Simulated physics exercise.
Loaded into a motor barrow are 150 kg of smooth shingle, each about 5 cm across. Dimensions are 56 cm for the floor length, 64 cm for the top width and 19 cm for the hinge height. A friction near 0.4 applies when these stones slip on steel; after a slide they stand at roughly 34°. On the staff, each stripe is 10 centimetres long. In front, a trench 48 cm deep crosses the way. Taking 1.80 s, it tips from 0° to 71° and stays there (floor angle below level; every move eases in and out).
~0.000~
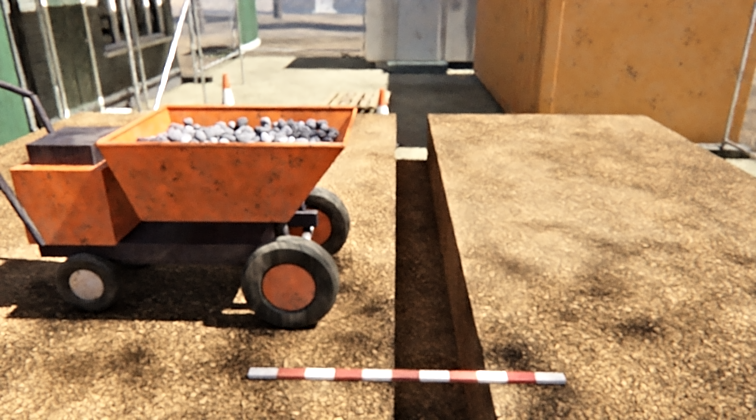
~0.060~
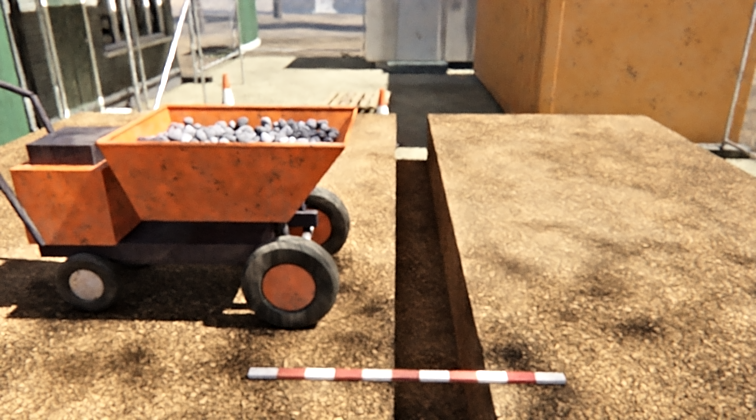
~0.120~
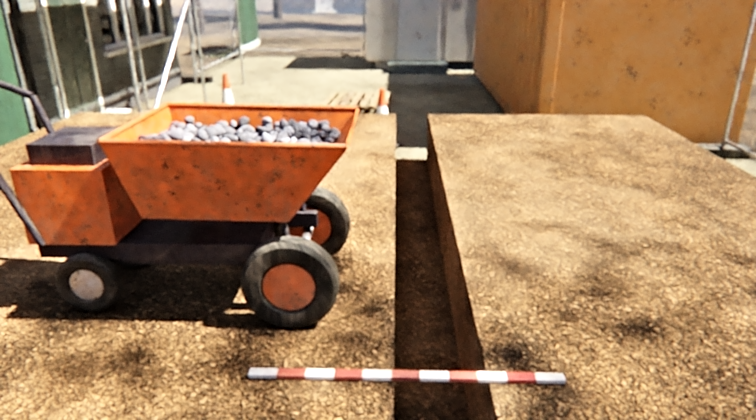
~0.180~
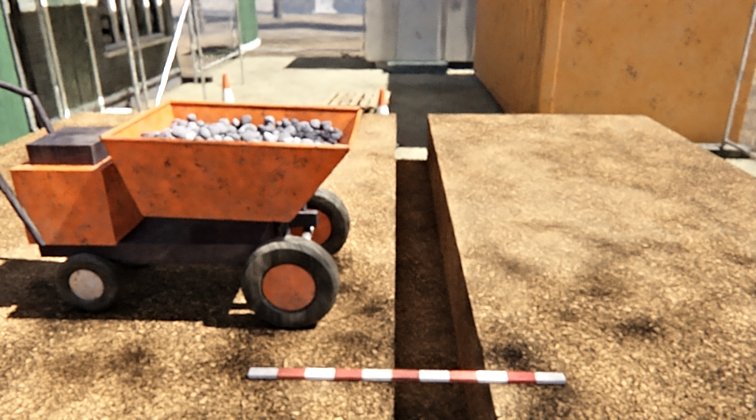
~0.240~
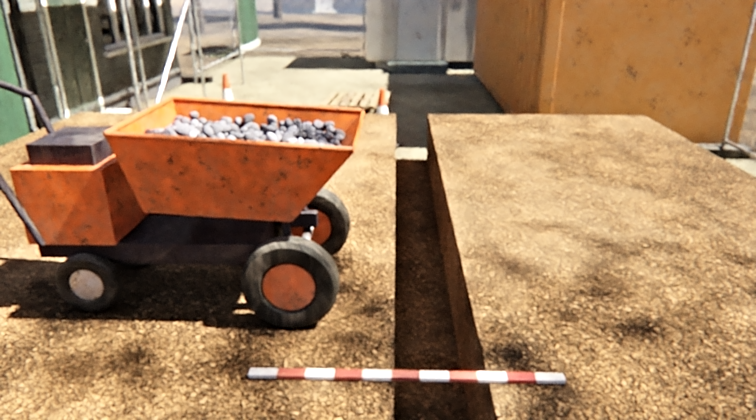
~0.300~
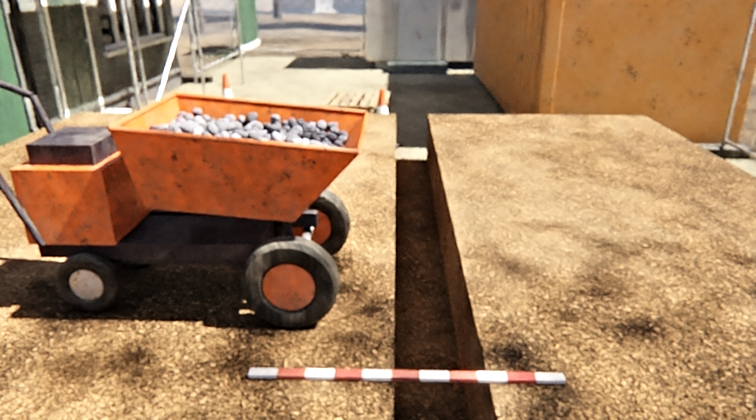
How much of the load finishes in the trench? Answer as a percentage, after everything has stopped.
Some 46 per cent of it.
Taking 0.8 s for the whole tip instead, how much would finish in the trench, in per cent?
Near 35 per cent.
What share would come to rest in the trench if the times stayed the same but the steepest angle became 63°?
Then about 50 per cent.
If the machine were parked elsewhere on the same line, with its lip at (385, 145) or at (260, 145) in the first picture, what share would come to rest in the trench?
Near 10 and near 100 percent.
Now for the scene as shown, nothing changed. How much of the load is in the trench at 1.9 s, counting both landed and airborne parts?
About 15%.
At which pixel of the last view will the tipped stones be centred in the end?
Centre estimate: Around (483, 288).
After 1.4 s the floor is at 60°; 99 % in the skip, 1 % in the trench; the foremost stones are at (460, 258).
After 1.9 s the floor is at 71°; 42 % in the skip, 15 % in the trench, 42 % past the trench; the foremost stones are at (621, 296).
After 2.2 s the floor is at 71°; 19 % in the skip, 27 % in the trench, 55 % past the trench; the foremost stones are at (692, 298).
After 4.2 s the floor is at 71°; 0 % in the skip, 46 % in the trench, 54 % past the trench; the foremost stones are at (724, 298).
